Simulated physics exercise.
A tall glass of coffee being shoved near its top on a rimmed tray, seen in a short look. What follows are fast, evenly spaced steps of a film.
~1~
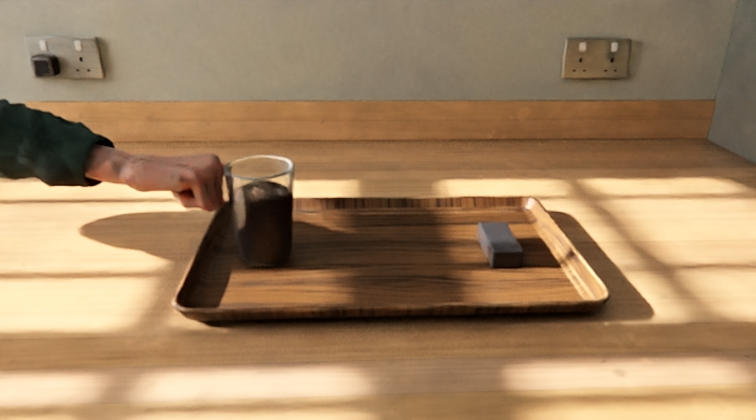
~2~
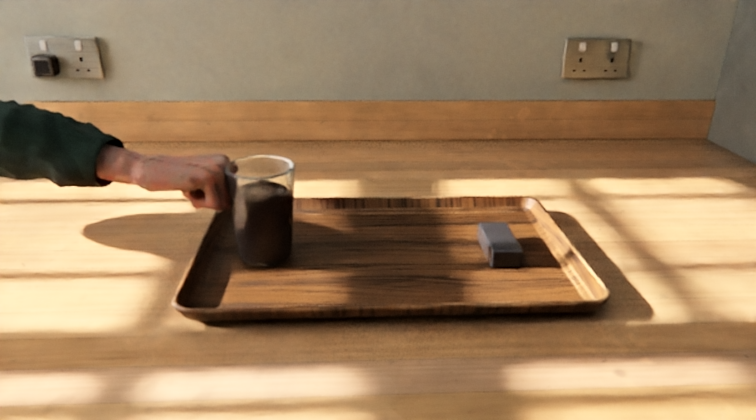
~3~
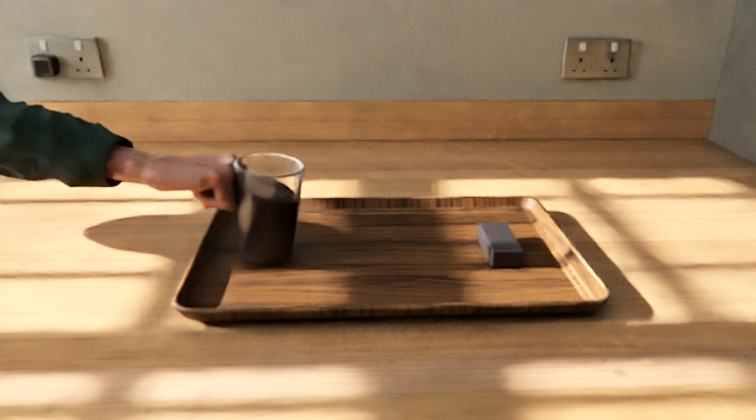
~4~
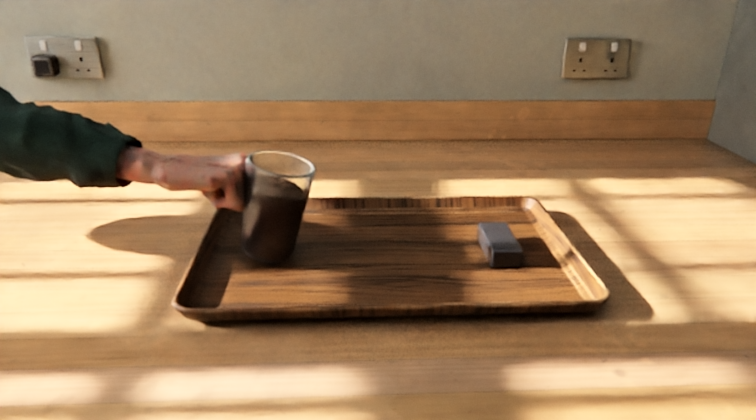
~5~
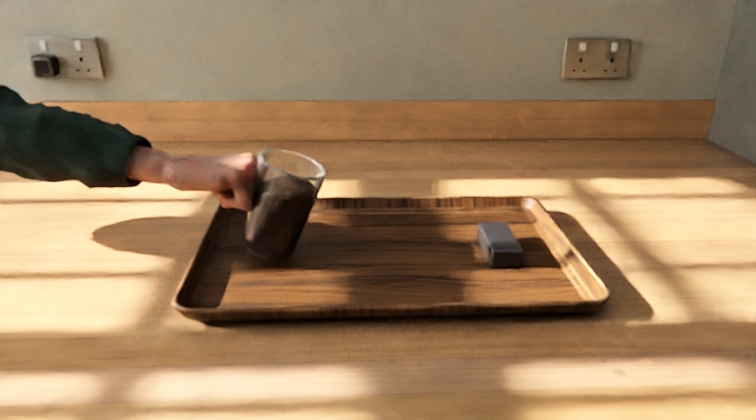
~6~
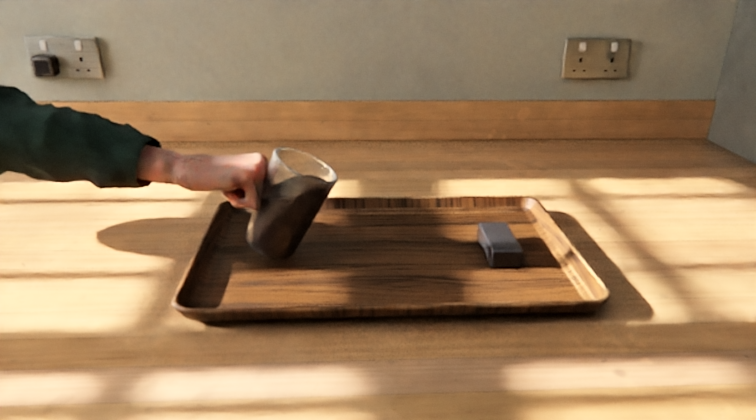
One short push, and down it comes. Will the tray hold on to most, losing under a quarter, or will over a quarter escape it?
Under a quarter drains off.
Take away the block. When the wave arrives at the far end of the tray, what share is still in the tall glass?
Around 45 percent.
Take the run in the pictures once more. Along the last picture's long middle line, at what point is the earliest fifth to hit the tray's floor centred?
I'd put it at roughly (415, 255) on the centre line.
A moment on, the tall glass is falling and 100 per cent is in the glass, 0 on the tray and 0 above or beyond its rim.
Next, the tall glass lies on its side and 70 per cent is in the glass, 25 on the tray and 5 above or beyond its rim.
Then the tall glass lies on its side and 39 per cent is in the glass, 45 on the tray and 16 above or beyond its rim.
Later the tall glass lies on its side and 20 per cent is in the glass, 69 on the tray and 12 above or beyond its rim.
Finally, 91 per cent is held by tray and glass, 9 is off the tray.
